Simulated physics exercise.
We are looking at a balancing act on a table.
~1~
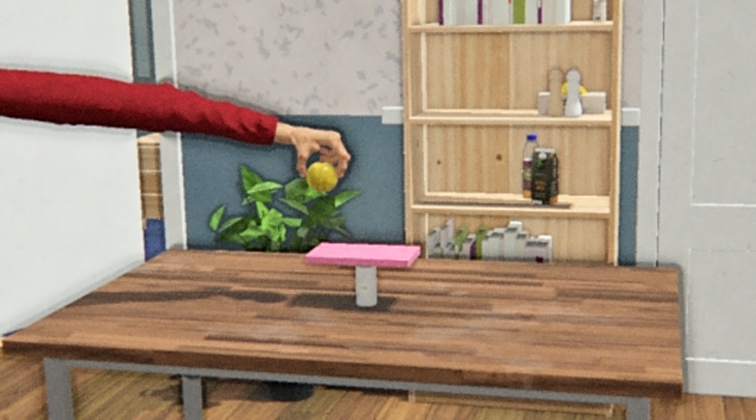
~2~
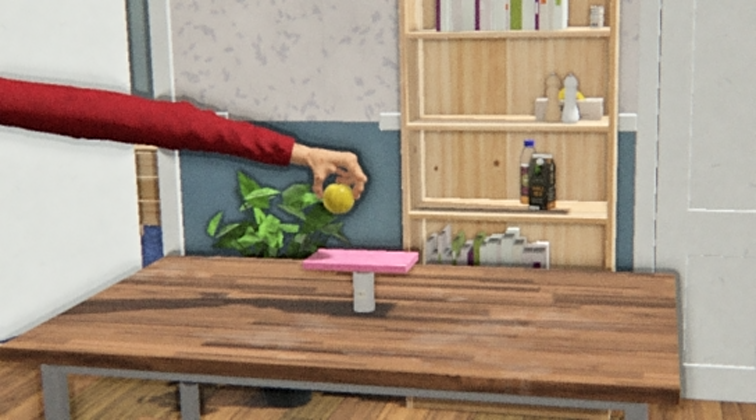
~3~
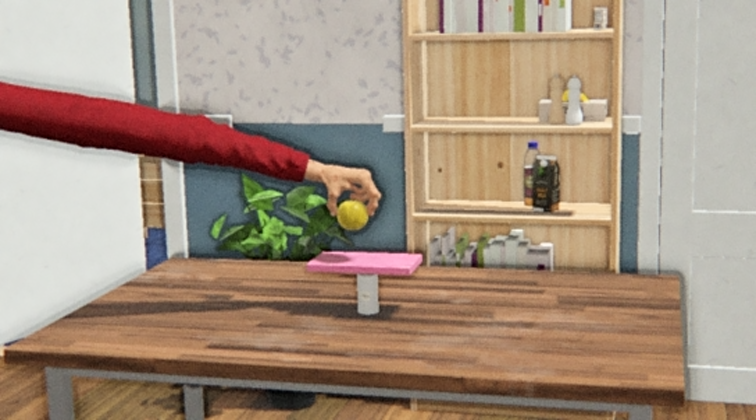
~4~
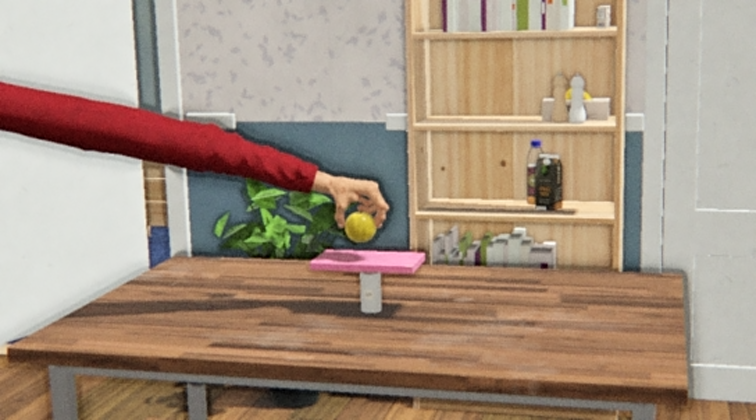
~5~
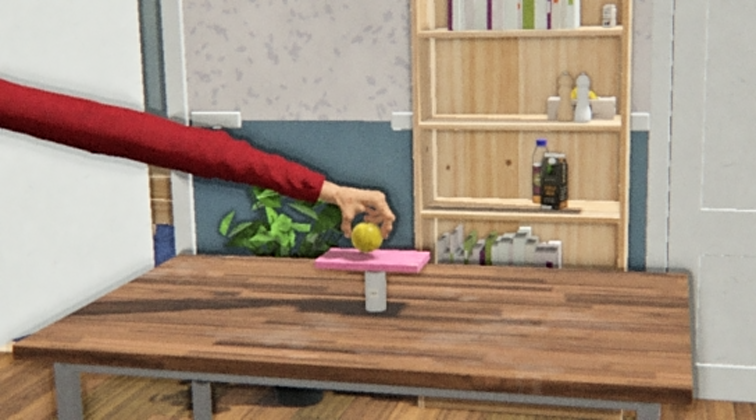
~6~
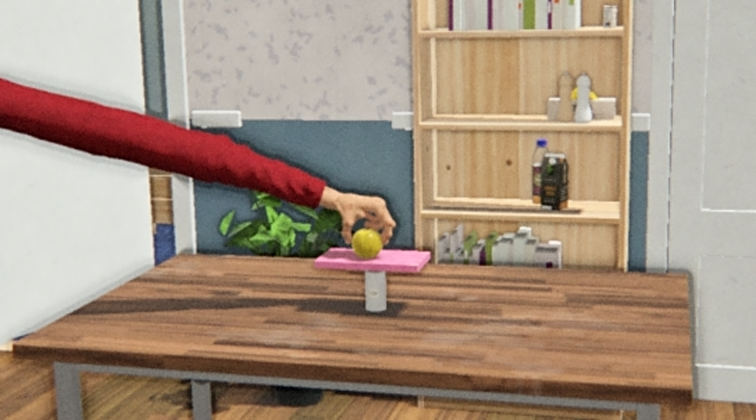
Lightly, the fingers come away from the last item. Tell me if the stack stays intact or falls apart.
Will stay.
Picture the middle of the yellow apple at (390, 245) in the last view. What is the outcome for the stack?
After that, it remains intact.
Then, 0.20 s later than the last frame, all is still.
Then, 0.50 s later than the last frame, yellow apple resting near (367, 244).
When it is over, all 3 as before. End places, in pixels of the last picture, yellow apple near (367, 244). The stack keeps its balance.
